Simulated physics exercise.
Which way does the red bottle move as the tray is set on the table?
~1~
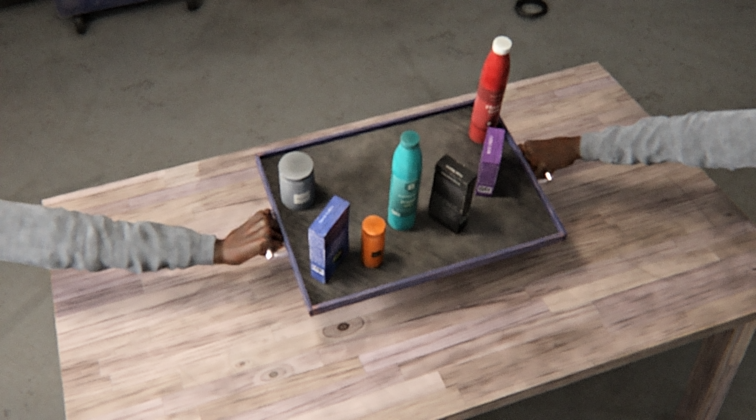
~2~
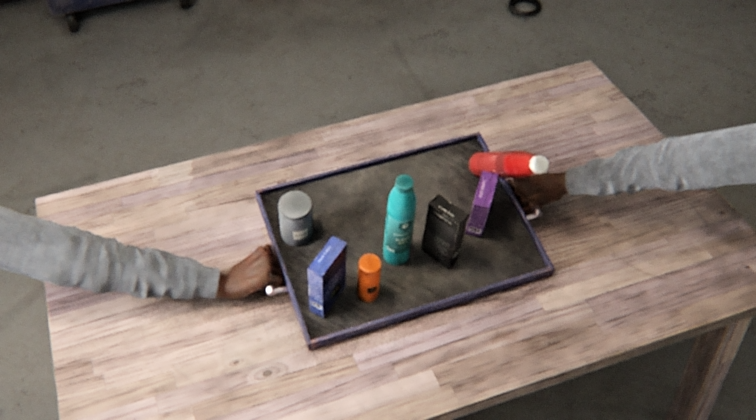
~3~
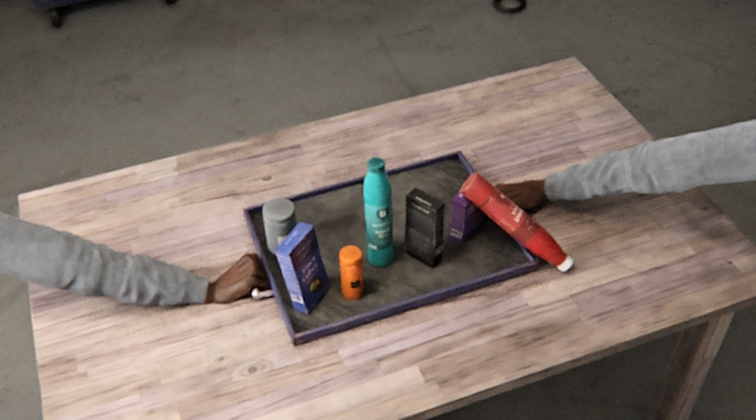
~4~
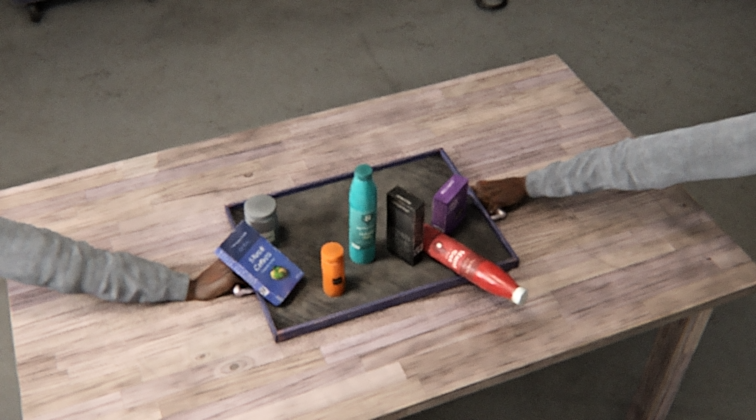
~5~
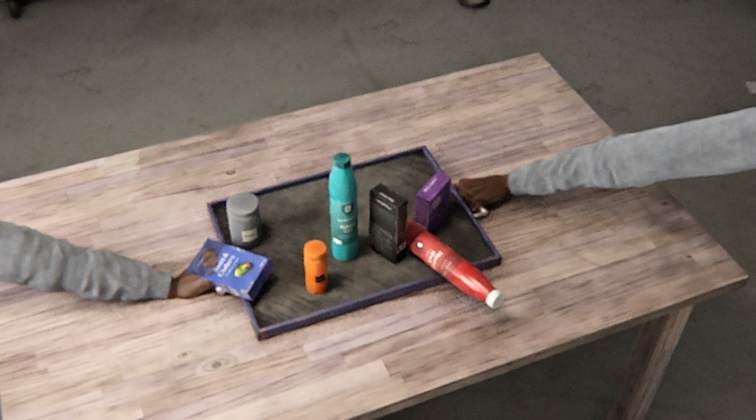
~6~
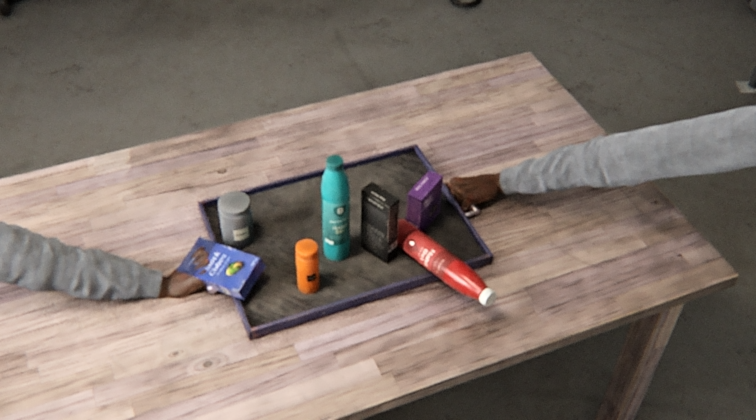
The red bottle moves down in the view, tipping over toward the near side of the tray.
